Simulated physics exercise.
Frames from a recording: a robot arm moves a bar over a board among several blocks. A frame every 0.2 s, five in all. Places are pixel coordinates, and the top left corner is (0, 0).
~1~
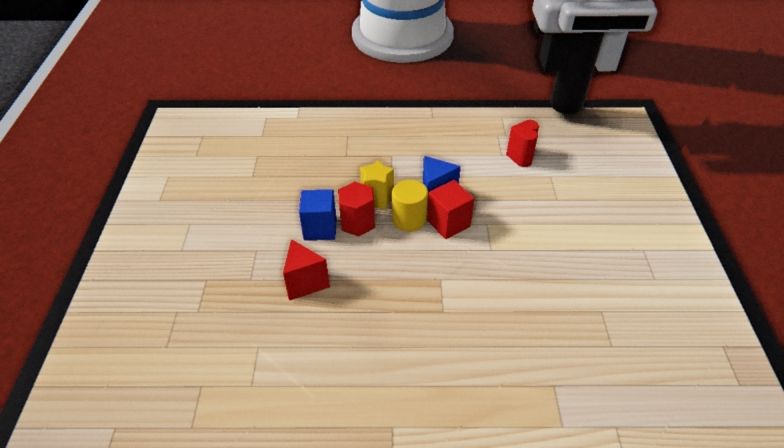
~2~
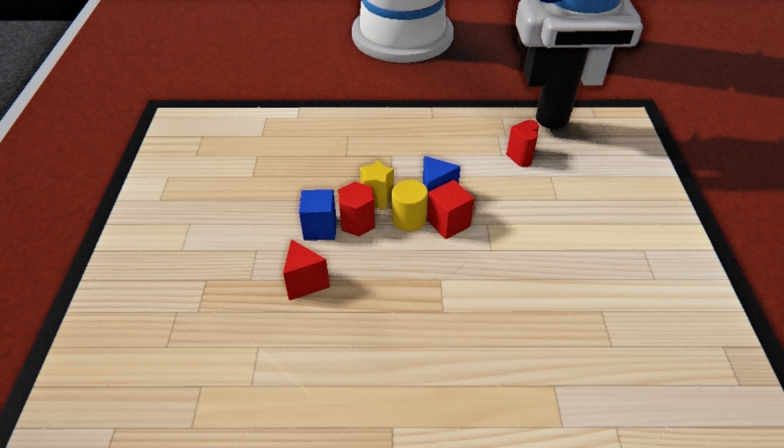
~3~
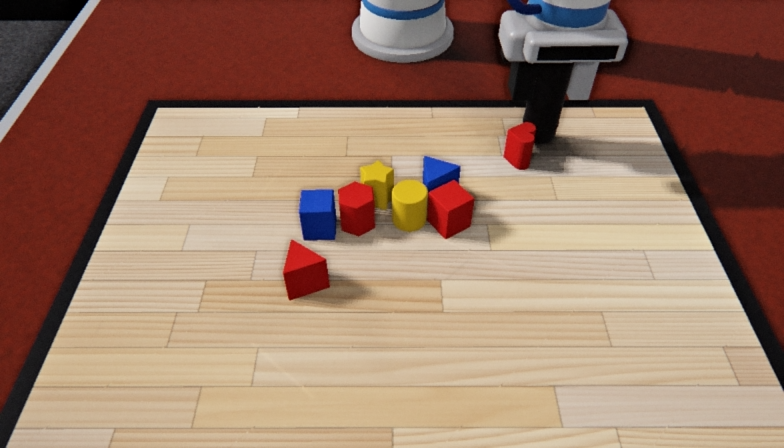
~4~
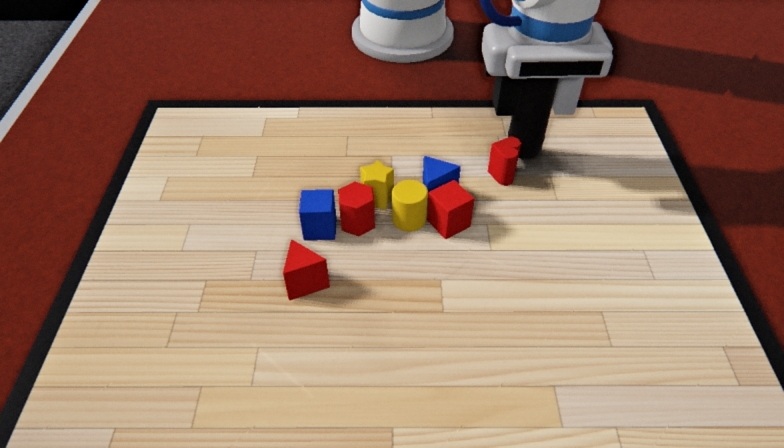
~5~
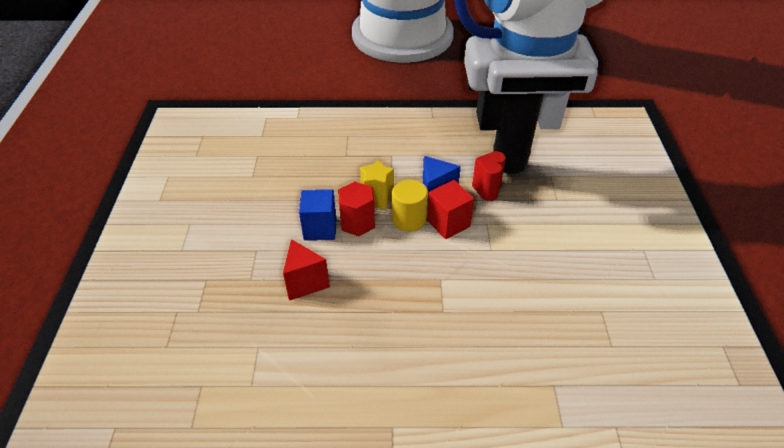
A robot arm with a black bar reaches over the far right of a pale wooden board on a red surface, seen from a fixed, raised view. Near the middle sit a yellow star and round block, a blue triangle and block, and red pieces, with a red heart to their right. The bar moves down and left, meets the heart and pushes it a short way toward the still cluster.
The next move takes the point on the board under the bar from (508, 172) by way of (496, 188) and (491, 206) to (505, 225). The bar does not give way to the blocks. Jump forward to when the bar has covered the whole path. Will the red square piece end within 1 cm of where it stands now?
I'd say no.
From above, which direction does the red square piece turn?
Clockwise.
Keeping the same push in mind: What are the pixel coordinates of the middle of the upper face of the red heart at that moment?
Answer: (472, 202).
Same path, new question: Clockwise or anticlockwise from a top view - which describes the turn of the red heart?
Looking down on the board, it turns clockwise.
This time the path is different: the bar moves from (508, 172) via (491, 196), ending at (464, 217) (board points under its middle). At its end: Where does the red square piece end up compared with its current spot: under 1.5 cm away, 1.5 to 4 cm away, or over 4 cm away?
Travels over 4 cm.
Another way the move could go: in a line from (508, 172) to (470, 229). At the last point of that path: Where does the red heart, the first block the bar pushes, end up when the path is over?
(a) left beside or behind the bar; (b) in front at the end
b.
What follows on the original path. Halfway along, bar at (493, 188); red square piece at (448, 201), turned 20° clockwise; red heart at (471, 186).
At the end, bar at (507, 216); yellow round block at (405, 192); blue triangle still; red square piece at (439, 209), turned 35° clockwise; red heart at (472, 202), turned 40° clockwise.
